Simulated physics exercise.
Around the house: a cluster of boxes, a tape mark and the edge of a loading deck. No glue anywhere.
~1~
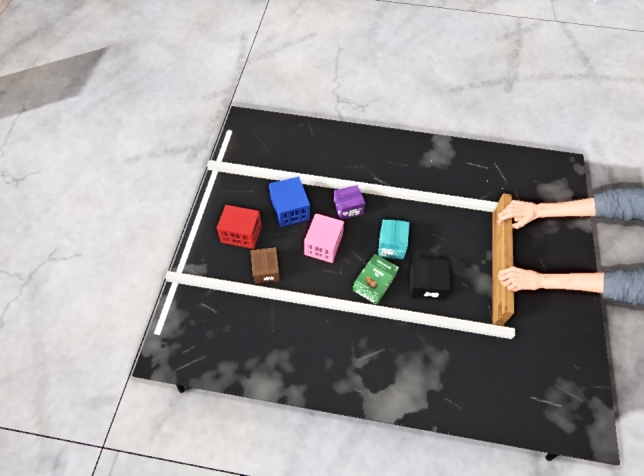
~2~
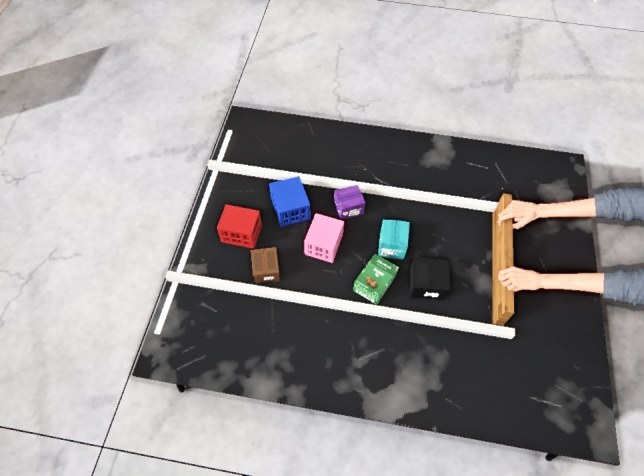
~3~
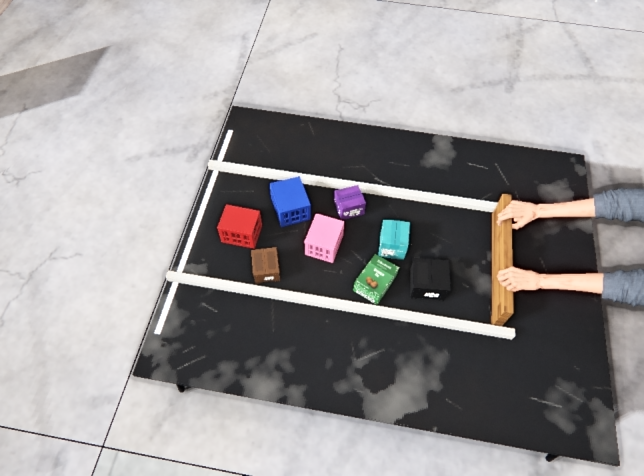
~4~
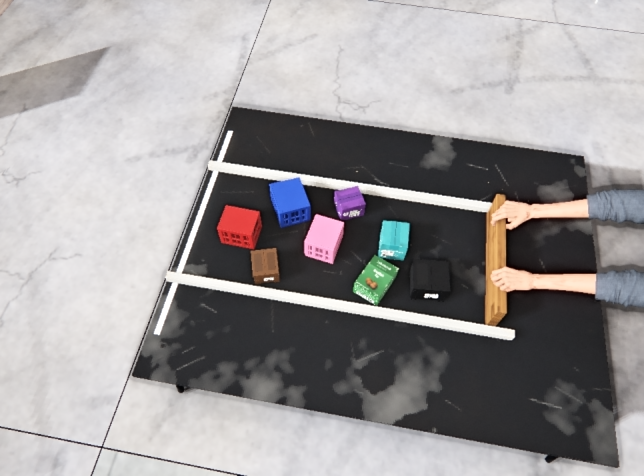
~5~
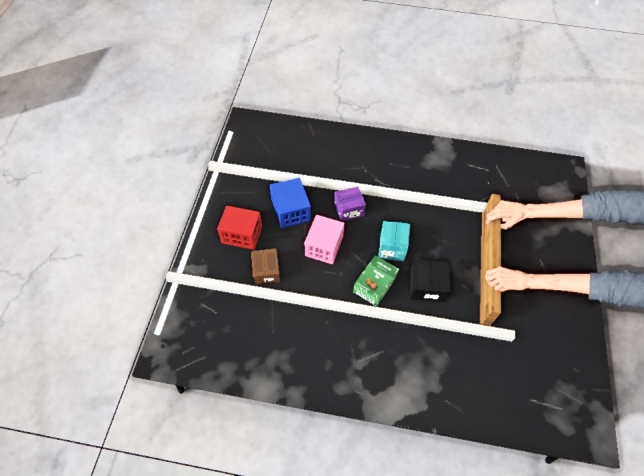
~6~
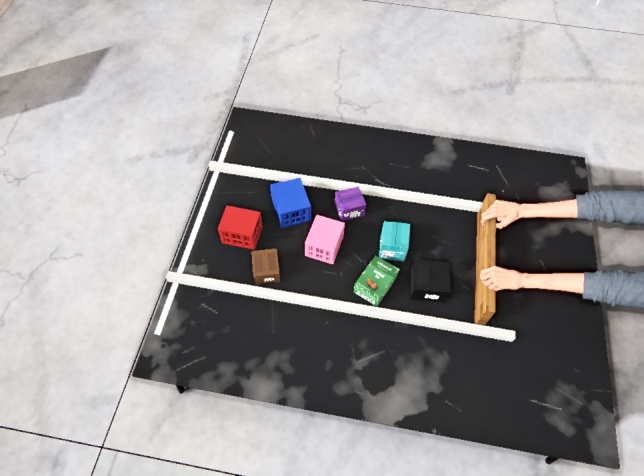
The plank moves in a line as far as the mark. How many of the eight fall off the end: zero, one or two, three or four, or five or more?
As it turns out, the number that fall off is five or more.
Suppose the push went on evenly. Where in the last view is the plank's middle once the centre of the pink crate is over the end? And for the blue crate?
Its middle is around (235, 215) and around (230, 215).
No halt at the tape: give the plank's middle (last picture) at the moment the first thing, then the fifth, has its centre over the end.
First at (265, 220), next at (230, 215).
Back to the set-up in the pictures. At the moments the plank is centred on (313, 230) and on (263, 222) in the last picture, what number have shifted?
By then 8, and 8.
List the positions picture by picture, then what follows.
In the first picture, red crate (240, 227); brown tote (265, 266); blue crate (290, 202); plank (502, 258); tape (198, 220).
In the second picture, brown tote (266, 266); turquoise parcel (394, 239).
In the third picture, blue crate (290, 202); pink crate (325, 238).
In the fourth picture, red crate (240, 227); purple parcel (350, 203).
In the fifth picture, brown tote (266, 267); green box (376, 281).
In the sixth picture, red crate (241, 228); brown tote (266, 267); blue crate (291, 203); plank (486, 258); tape (199, 221).
A little later, none off yet; red crate at rest near (241, 228); brown tote at rest near (266, 267); blue crate at rest near (291, 203).
Next, none off yet; red crate shifted about its own width near (215, 219); brown tote shifted well along near (210, 256); blue crate shifted about its own width near (260, 193).
When it is over, the number that fall off is five or more; down, black tote, turquoise parcel, green box, purple parcel, pink crate, blue crate, brown tote and red crate.
